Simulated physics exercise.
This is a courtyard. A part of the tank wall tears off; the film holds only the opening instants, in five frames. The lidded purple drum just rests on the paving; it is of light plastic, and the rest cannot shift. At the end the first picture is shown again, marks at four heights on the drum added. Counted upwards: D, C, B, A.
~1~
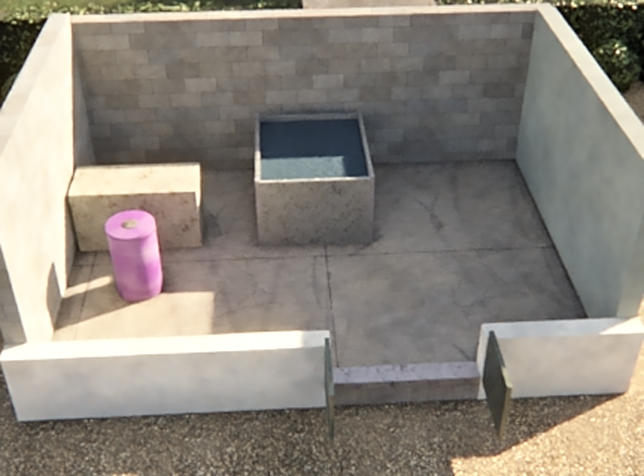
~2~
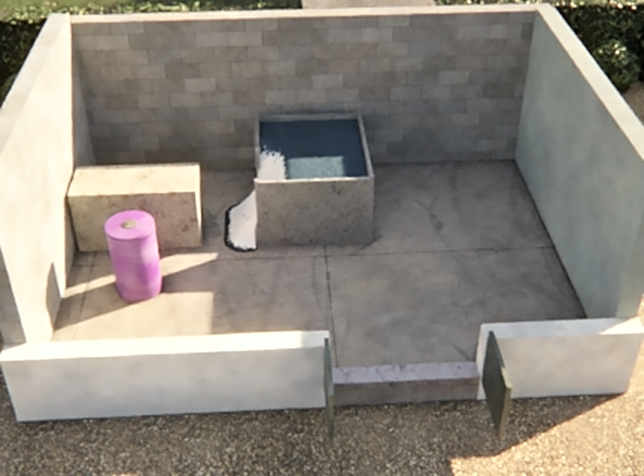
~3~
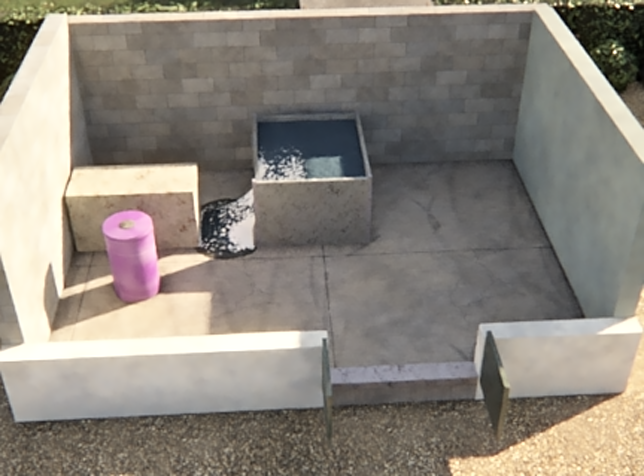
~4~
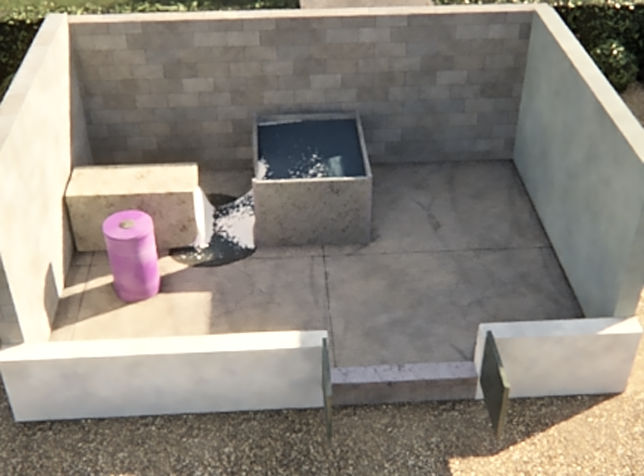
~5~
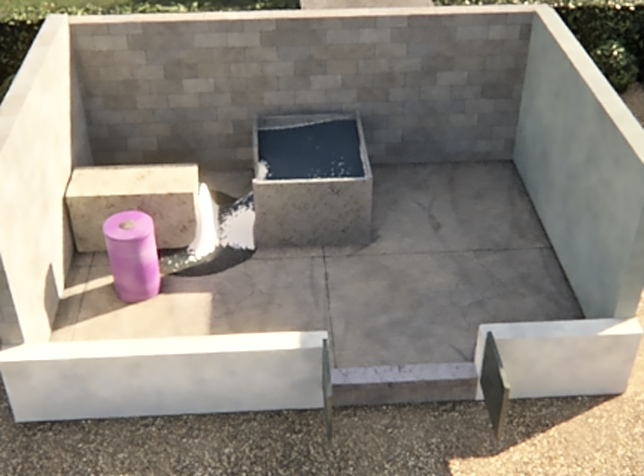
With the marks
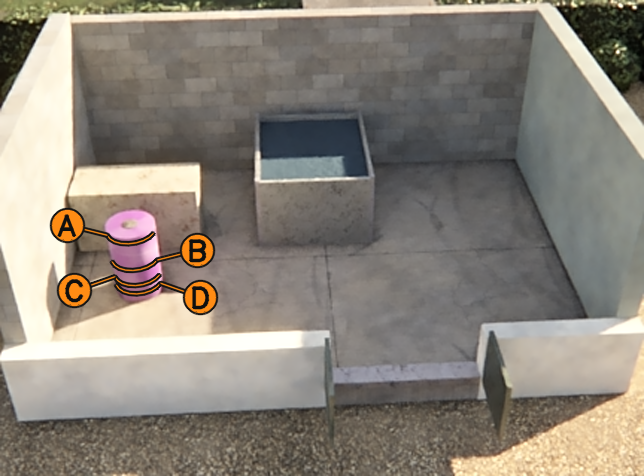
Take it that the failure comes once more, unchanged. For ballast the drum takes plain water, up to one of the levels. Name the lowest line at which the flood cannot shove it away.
That is level B.
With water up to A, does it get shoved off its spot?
No, not at all.
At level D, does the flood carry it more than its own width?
Yes, it does.
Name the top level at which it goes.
That is level C.
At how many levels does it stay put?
Two of the four.
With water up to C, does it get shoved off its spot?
Yes.
On the marked copy, A at (128, 243); B at (132, 270); C at (135, 285); D at (136, 293); from the bottom up D, C, B, A.
With A, it does not move.
With B, it does not move.
With C, it is pushed about half its own width away.
With D, it is pushed about twice its own width away.
